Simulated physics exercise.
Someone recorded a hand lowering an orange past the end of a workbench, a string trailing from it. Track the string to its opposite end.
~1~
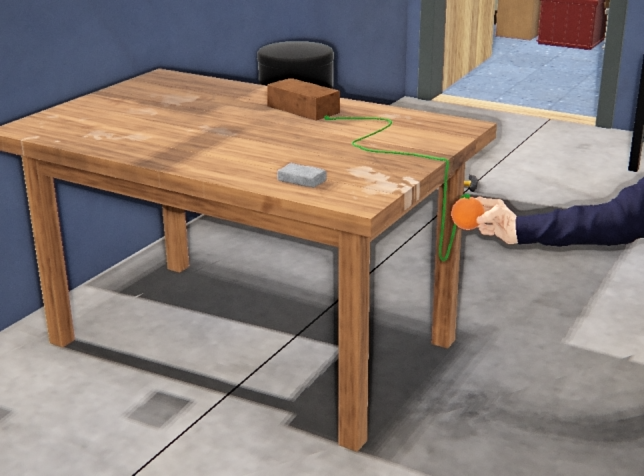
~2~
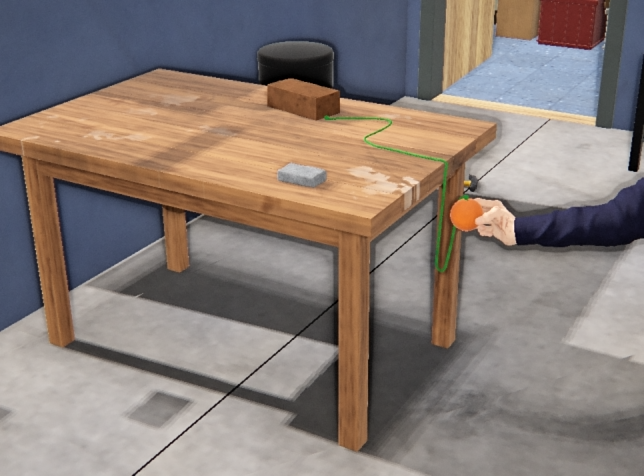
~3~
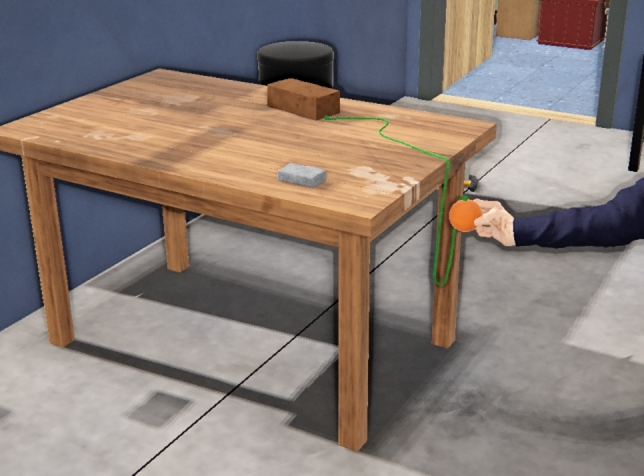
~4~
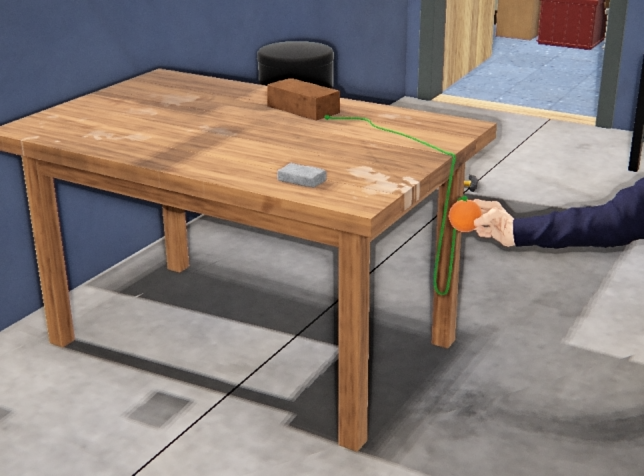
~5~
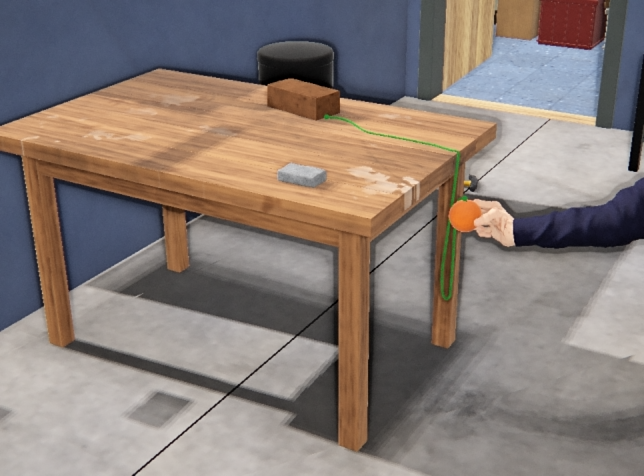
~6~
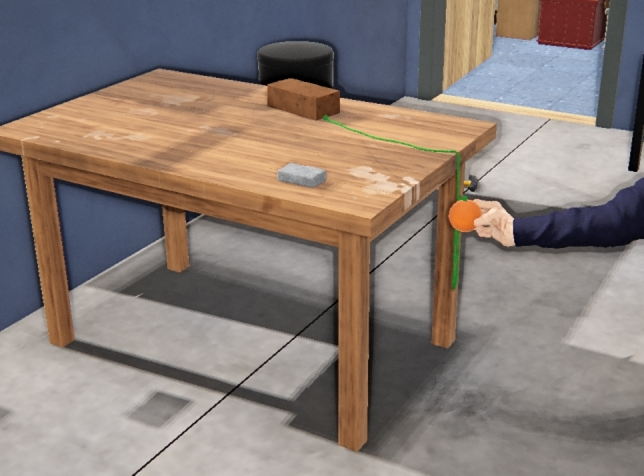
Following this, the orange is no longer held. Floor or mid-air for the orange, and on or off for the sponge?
In the end the orange falls to the ground, the sponge is not moved.
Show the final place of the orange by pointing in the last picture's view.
It settles near (455, 394).
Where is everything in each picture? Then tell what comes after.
Orange (468, 213); brick (303, 87); sponge (302, 169), in the first frame.
Orange (467, 215), in the second frame.
Orange (466, 215), in the third frame.
Orange (466, 216); string through (405, 135) (448, 197), in the fourth frame.
Orange (466, 216); string through (408, 140) (452, 206), in the fifth frame.
Orange (466, 216); brick (303, 87); sponge (302, 169); string tied to the brick, with much slack, in the sixth frame.
Then, 0.38 s past the final frame, orange on the floor near (455, 390); brick still; sponge still.
Then, 1.08 s past the final frame, orange on the floor near (455, 394); brick still; sponge still.
When it is over, orange on the floor near (455, 394); brick still; sponge still. The orange lands on the floor and the sponge keeps its place.
